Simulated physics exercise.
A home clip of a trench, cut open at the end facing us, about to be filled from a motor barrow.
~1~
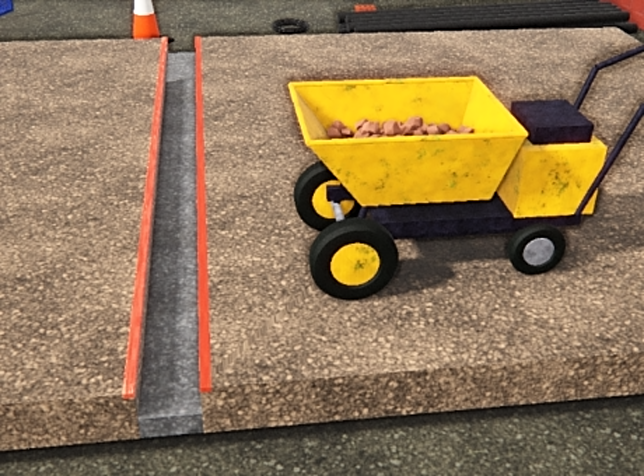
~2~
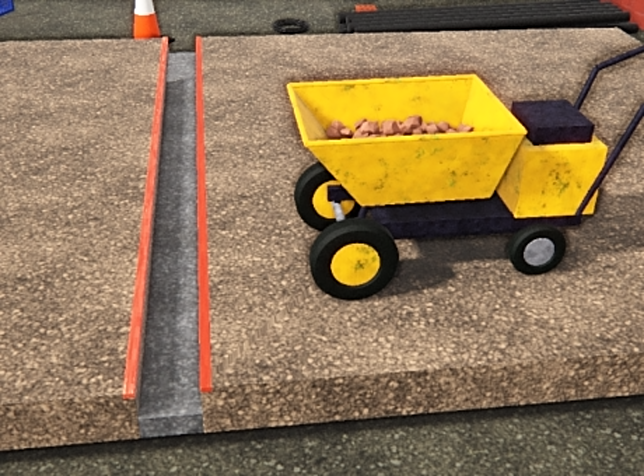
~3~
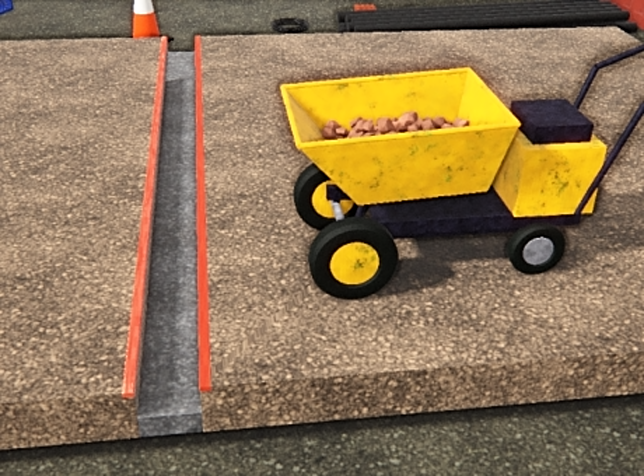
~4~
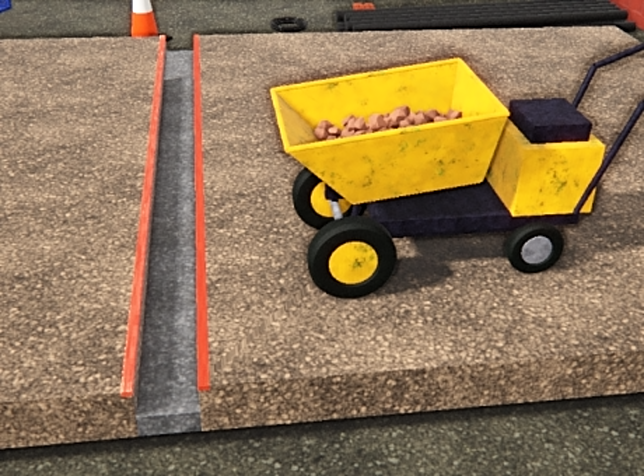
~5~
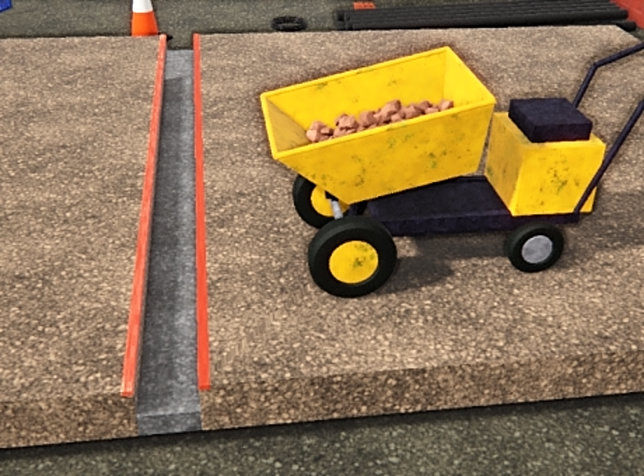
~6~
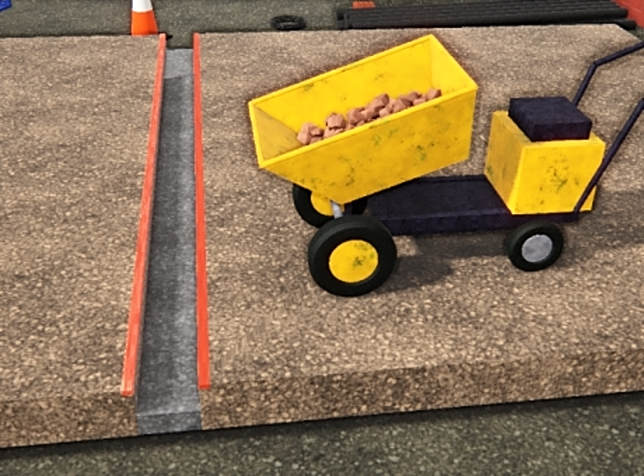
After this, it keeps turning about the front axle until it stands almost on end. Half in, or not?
The trench ends with the larger part of it.
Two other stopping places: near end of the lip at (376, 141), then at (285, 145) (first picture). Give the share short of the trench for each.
The first gives 50 %, the second 0 %.
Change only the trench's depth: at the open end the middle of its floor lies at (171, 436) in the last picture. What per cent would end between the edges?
Close to 100 per cent.
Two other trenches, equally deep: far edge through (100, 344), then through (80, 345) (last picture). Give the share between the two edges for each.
In turn 90 and 100 in a hundred.
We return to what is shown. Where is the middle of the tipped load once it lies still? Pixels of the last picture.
Around (175, 277).
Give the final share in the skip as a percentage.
Near 10 %.
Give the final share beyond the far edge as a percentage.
Close to 5 per cent.
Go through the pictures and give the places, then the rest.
In the first frame, lip of the skip (309, 143), level; top of the load (399, 142), lumps of rubble; first edge of the trench (205, 339); far edge (133, 345), the trench under half as wide as the skip, and about half as deep as wide.
In the second frame, lip of the skip (307, 144), level; top of the load (416, 143).
In the third frame, lip of the skip (300, 146), tipped barely; top of the load (411, 140).
In the fourth frame, lip of the skip (288, 150), tipped a little; top of the load (411, 130).
In the fifth frame, lip of the skip (276, 157), tipped a little; top of the load (429, 131).
In the sixth frame, lip of the skip (262, 166), tipped clearly; top of the load (429, 115); first edge of the trench (203, 336); far edge (132, 342).
Just after the last frame, skip tipped steeply; every one in the skip.
A moment on, skip tipped right over; almost all in the skip; just a few short of the trench; about a tenth in or heaped over the trench; just a few falling.
Further on, skip tipped right over; about a tenth in the skip; about a tenth short of the trench; the larger part in or heaped over the trench; just a few beyond it.
When it is over, skip tipped right over; about a tenth in the skip; about a tenth short of the trench; the larger part in or heaped over the trench; about a tenth beyond it.
